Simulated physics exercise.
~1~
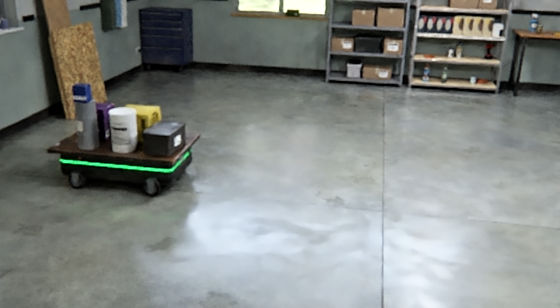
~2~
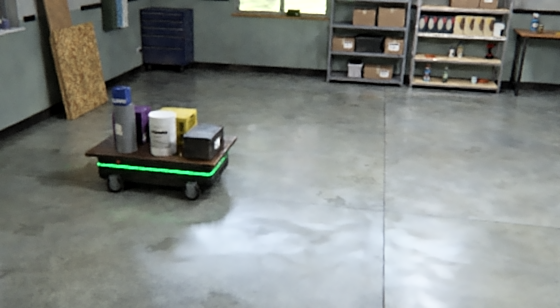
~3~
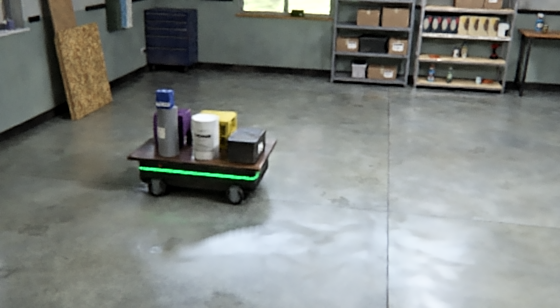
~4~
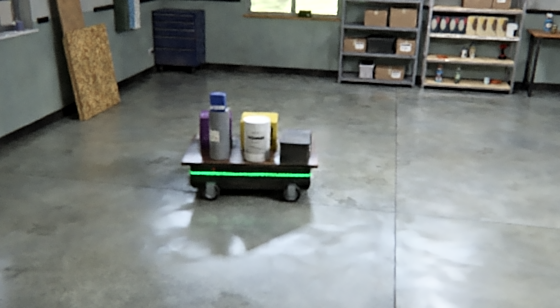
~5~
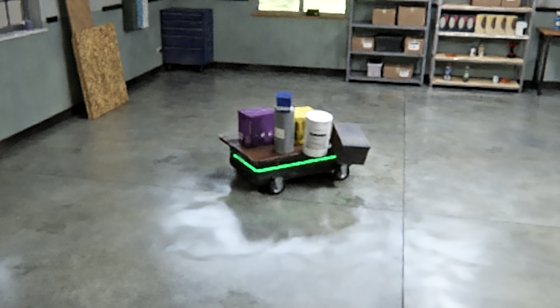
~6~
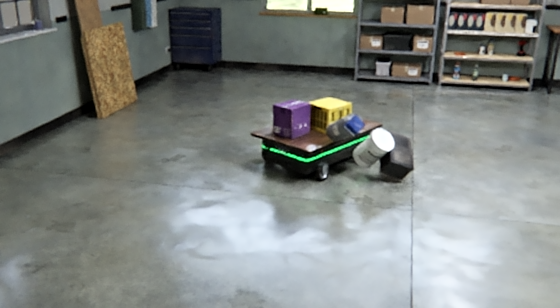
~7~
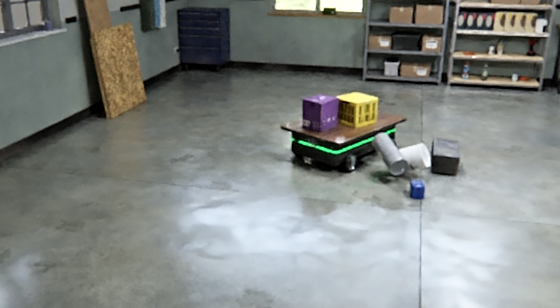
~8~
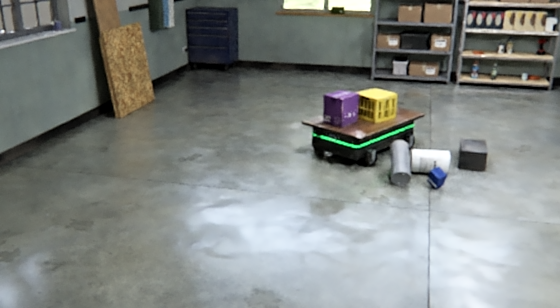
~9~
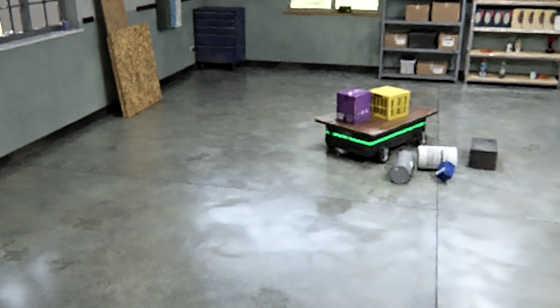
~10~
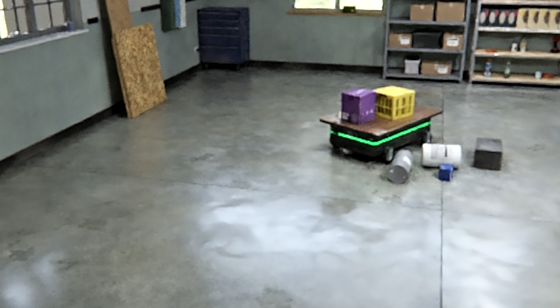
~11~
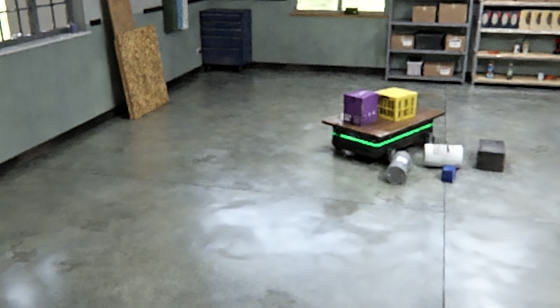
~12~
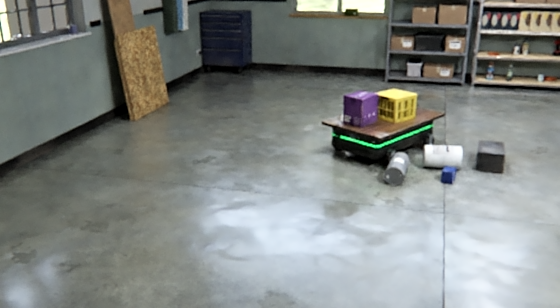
A low cart with a glowing green stripe rolled right across the floor, then curved away toward the back, spilling a black tote, white pail, grey canister and blue box before stopping with the purple box and yellow crate still aboard.
